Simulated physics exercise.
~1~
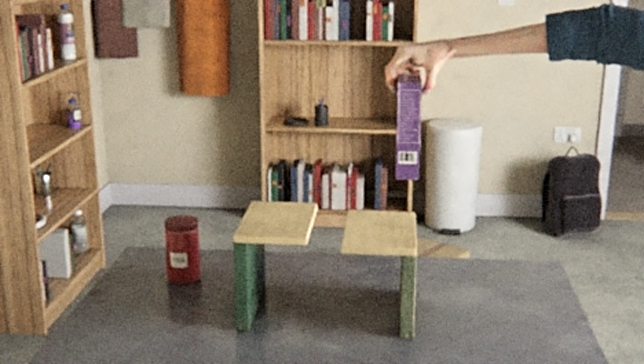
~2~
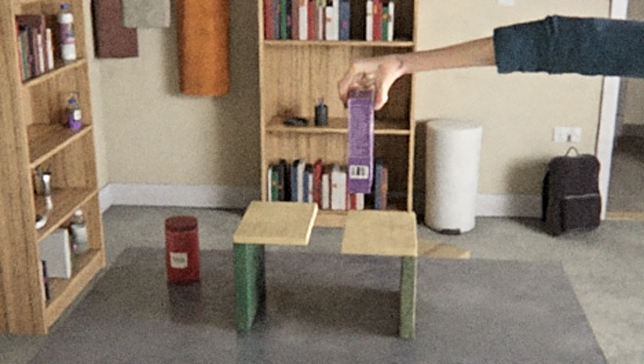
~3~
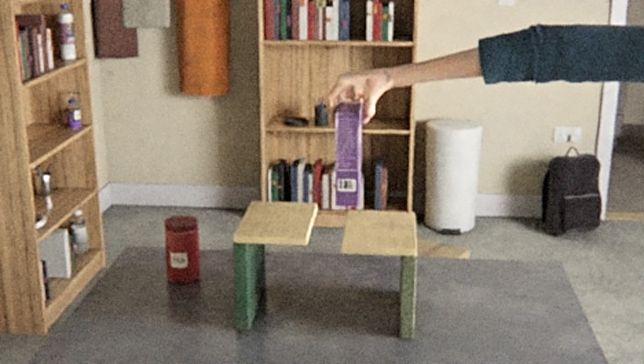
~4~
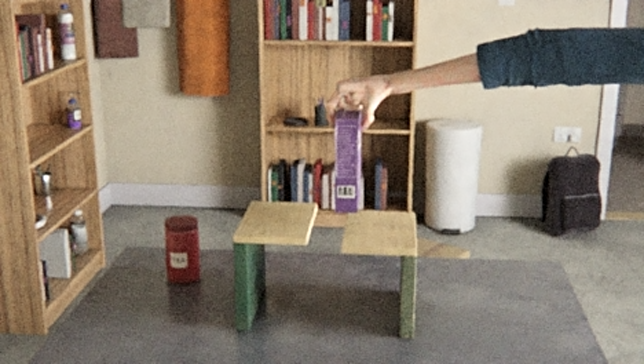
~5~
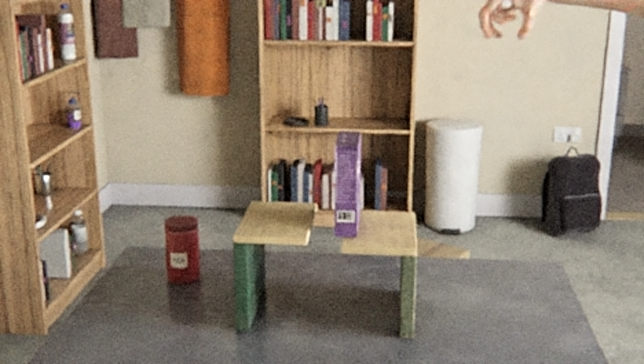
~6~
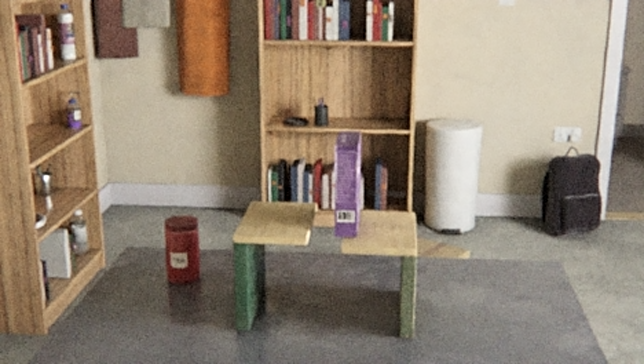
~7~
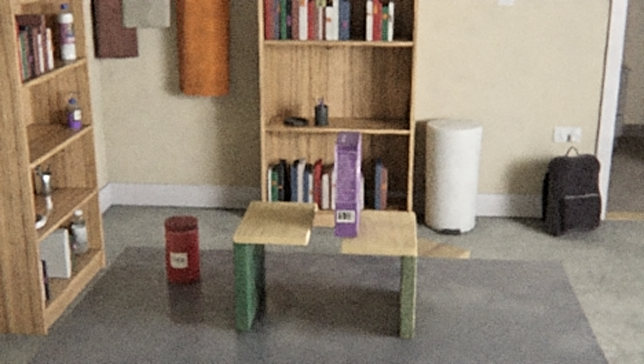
In this clip, a hand holds a purple packet upright above a stand with a gap in its top, moves it left, lowers it and lets go. The packet stays upright, lodged at the gap, while a red jar stands undisturbed on the left.
